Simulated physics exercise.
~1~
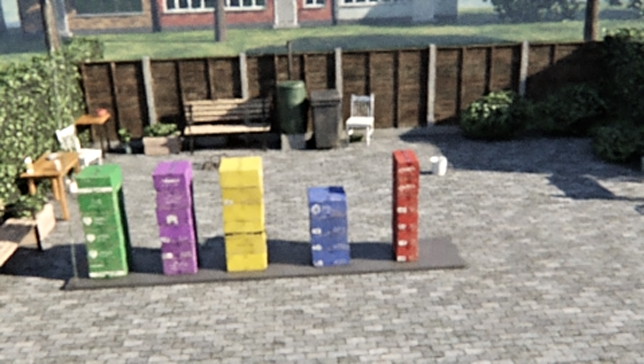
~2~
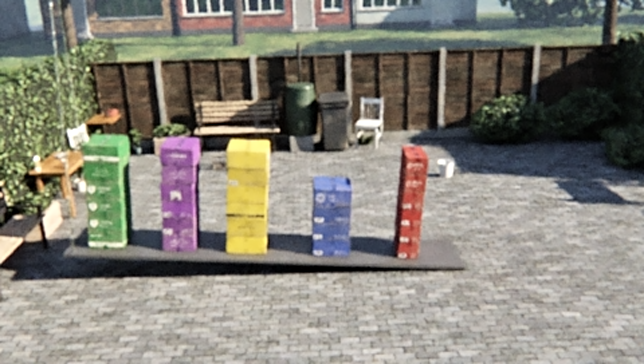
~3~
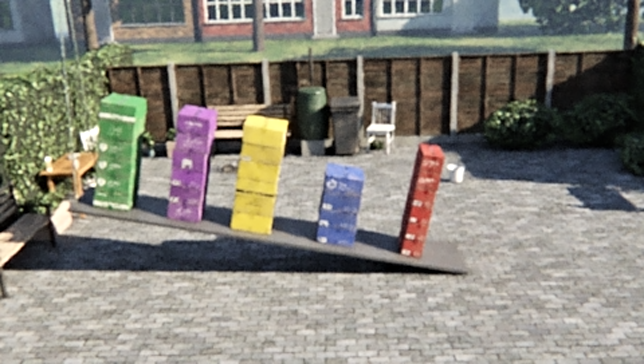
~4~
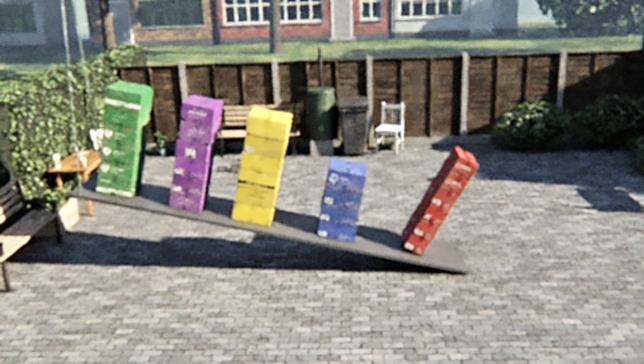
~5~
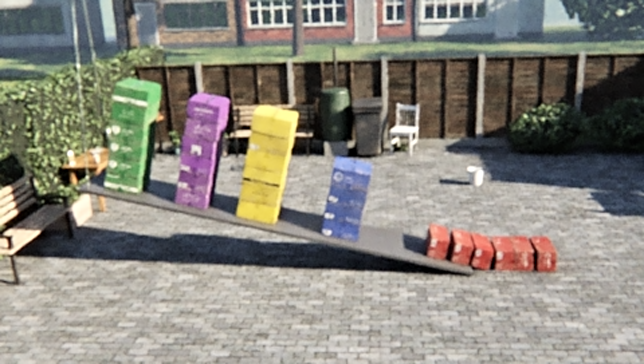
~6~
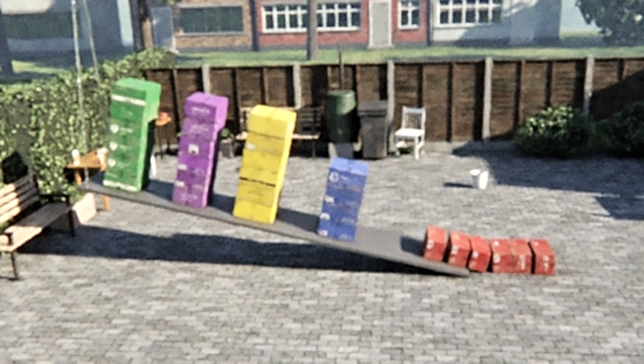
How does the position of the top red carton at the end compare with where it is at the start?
At the start it sits at the top of the upright red pile on the right of the rack. By the end it lies on its side down on the paving, further to the right and beyond the low end of the rack.
